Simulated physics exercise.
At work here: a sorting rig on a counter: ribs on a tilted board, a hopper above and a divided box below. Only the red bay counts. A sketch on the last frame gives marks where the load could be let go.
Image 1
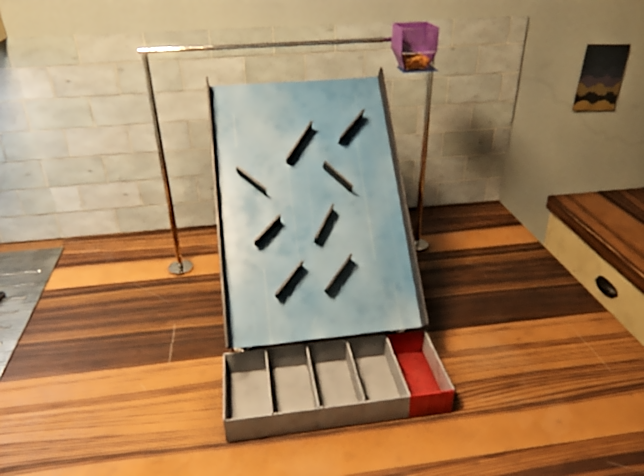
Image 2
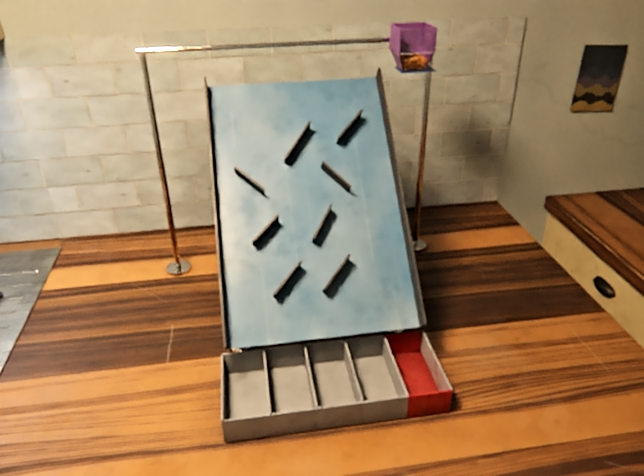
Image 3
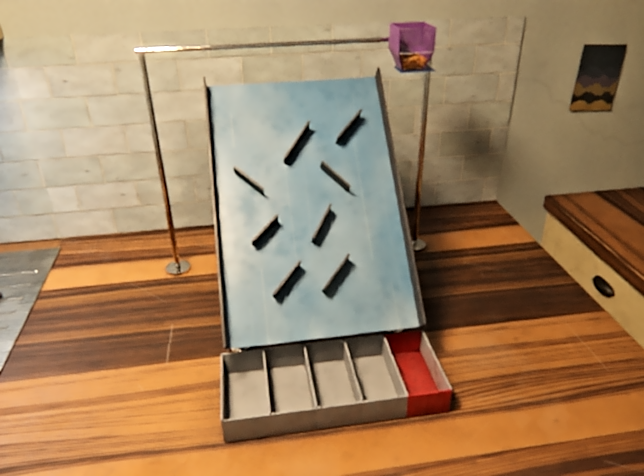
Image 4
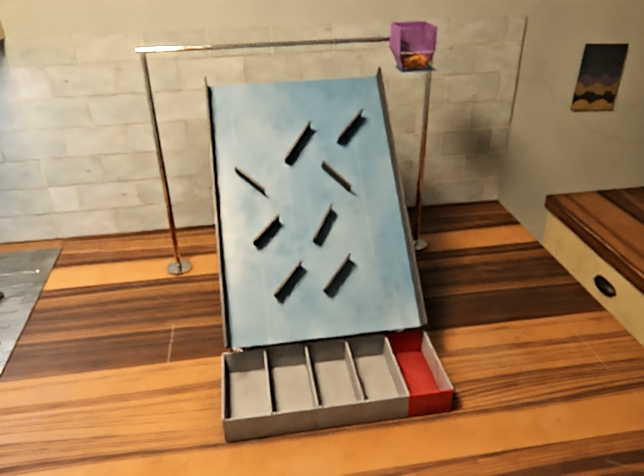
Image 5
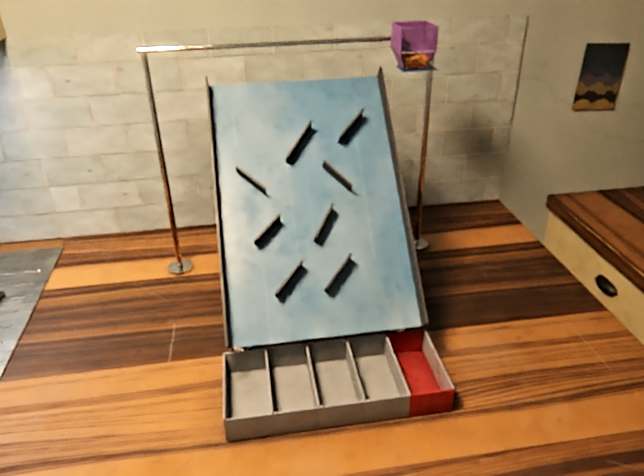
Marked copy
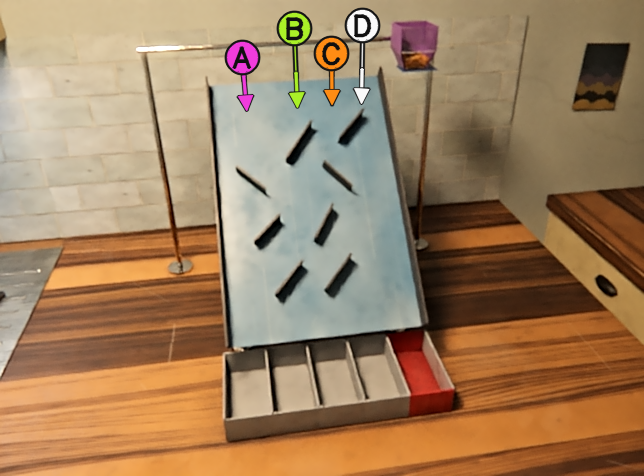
On a wooden counter before a pale block wall, seen from the front and slightly above, a blue board leans back between dark side rails. Eight dark slanted ribs dot its face, a purple hopper with orange-brown contents sits at the upper right on a metal frame, and a grey divided box with a red right-hand bay lies below. Nothing in the rig moves; only the view shifts very slightly.
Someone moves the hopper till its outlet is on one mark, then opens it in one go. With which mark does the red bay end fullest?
Mark D does it best.
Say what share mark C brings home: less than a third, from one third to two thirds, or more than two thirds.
Mark C gives from one third to two thirds.
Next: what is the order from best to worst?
Best to worst: D, C, B, A.
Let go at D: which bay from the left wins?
It is the fifth one.
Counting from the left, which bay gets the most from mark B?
The first from the left.
On the marked copy, mark A meets the board at (246, 105); mark B meets the board at (297, 102); mark C meets the board at (331, 99); mark D meets the board at (361, 98).
If A is chosen, not one piece in the red bay, almost all in other bays.
If B is chosen, roughly a quarter in the red bay, the larger part in other bays.
If C is chosen, roughly half in the red bay, roughly a third in other bays, just a few outside the box.
If D is chosen, the larger part in the red bay, about a tenth in other bays, about a tenth outside the box.
